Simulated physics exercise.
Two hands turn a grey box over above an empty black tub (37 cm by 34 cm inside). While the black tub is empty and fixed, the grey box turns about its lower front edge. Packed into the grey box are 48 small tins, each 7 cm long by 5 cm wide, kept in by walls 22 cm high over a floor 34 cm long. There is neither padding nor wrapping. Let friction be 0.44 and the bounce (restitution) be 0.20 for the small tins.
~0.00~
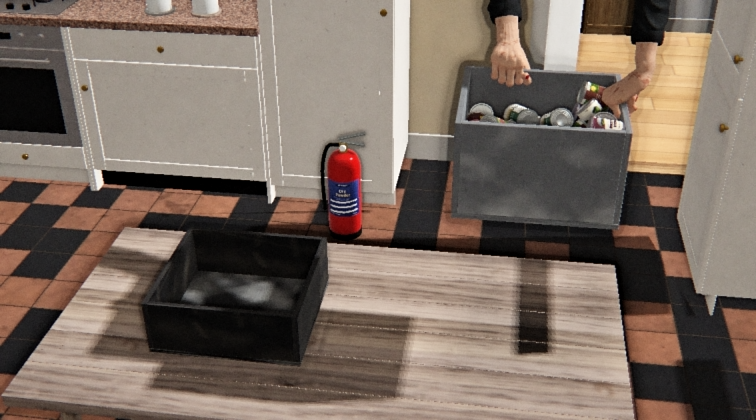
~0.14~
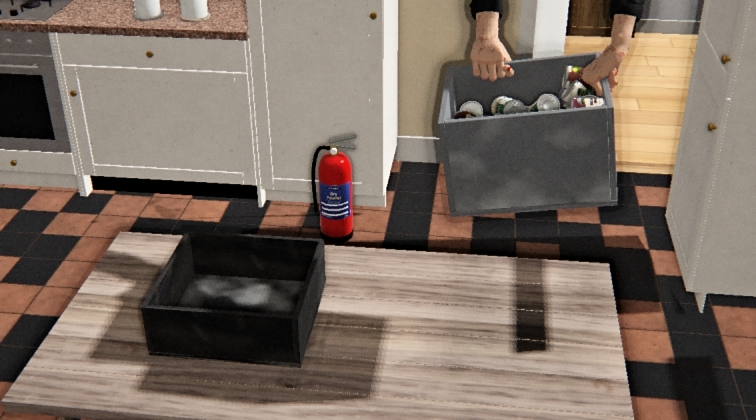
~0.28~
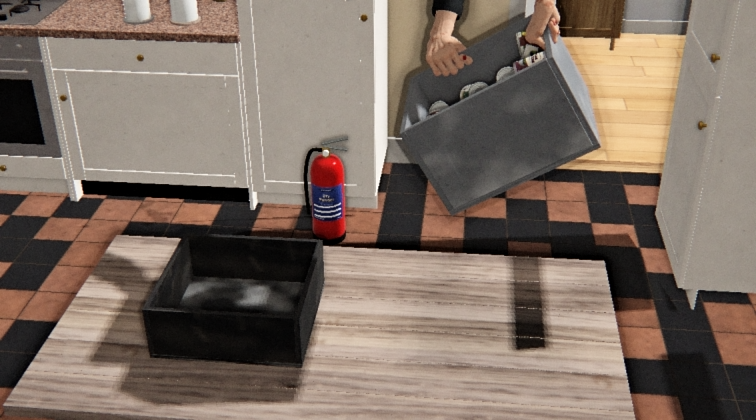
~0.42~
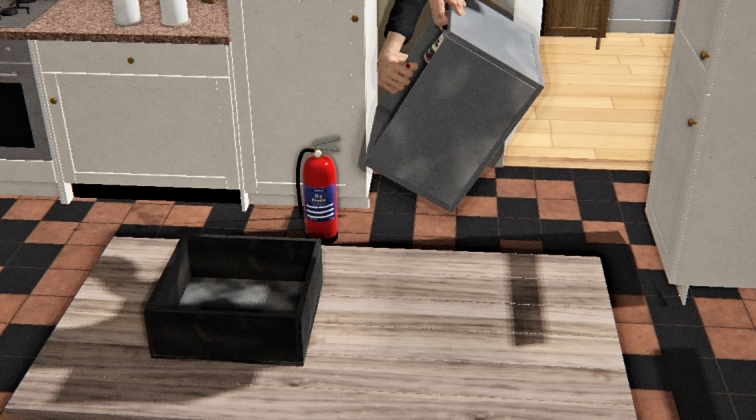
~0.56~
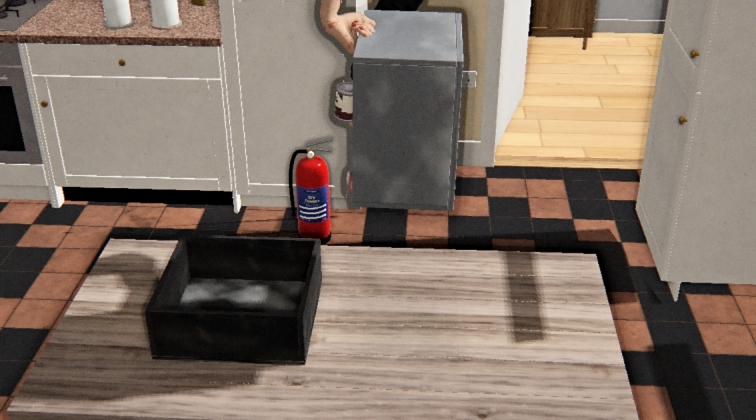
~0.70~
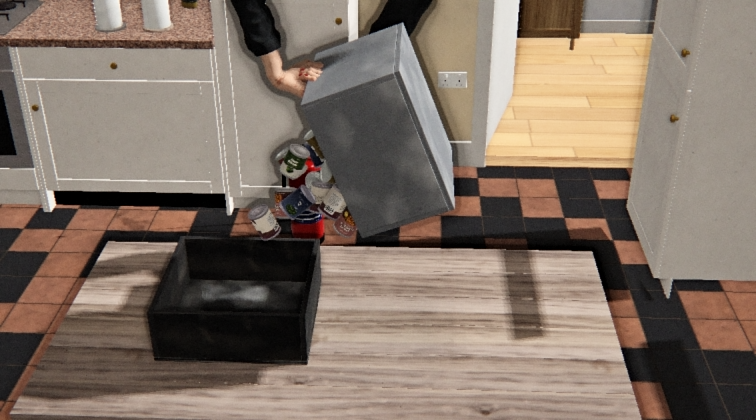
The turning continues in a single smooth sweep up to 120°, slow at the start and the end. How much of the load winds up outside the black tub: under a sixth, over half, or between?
Of the small tins, a sixth through one half miss the black tub and stay outside it.
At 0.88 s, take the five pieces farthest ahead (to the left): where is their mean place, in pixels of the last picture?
Their centre is around (203, 305).
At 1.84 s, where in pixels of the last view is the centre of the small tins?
About (266, 309).
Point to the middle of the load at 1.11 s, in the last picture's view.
(270, 296).
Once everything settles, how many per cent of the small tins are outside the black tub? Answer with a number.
About 40 per cent.
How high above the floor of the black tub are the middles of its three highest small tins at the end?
It reaches close to 8 cm.
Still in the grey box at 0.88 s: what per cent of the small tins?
That works out to some 25 percent of it.
After 0.88 s, tilt 120°; 13 still in the grey box, 16 in the black tub, 3 outside the black tub and 16 in the air.
After 1.11 s, tilt 120°; 5 still in the grey box, 26 in the black tub, 6 outside the black tub and 11 in the air.
After 1.43 s, tilt 120°; 30 in the black tub, 15 outside the black tub and 3 in the air.
Final count (at 1.84 s), 30 in the black tub and 18 outside the black tub. Asked share, 18 of 48, 38 per cent.
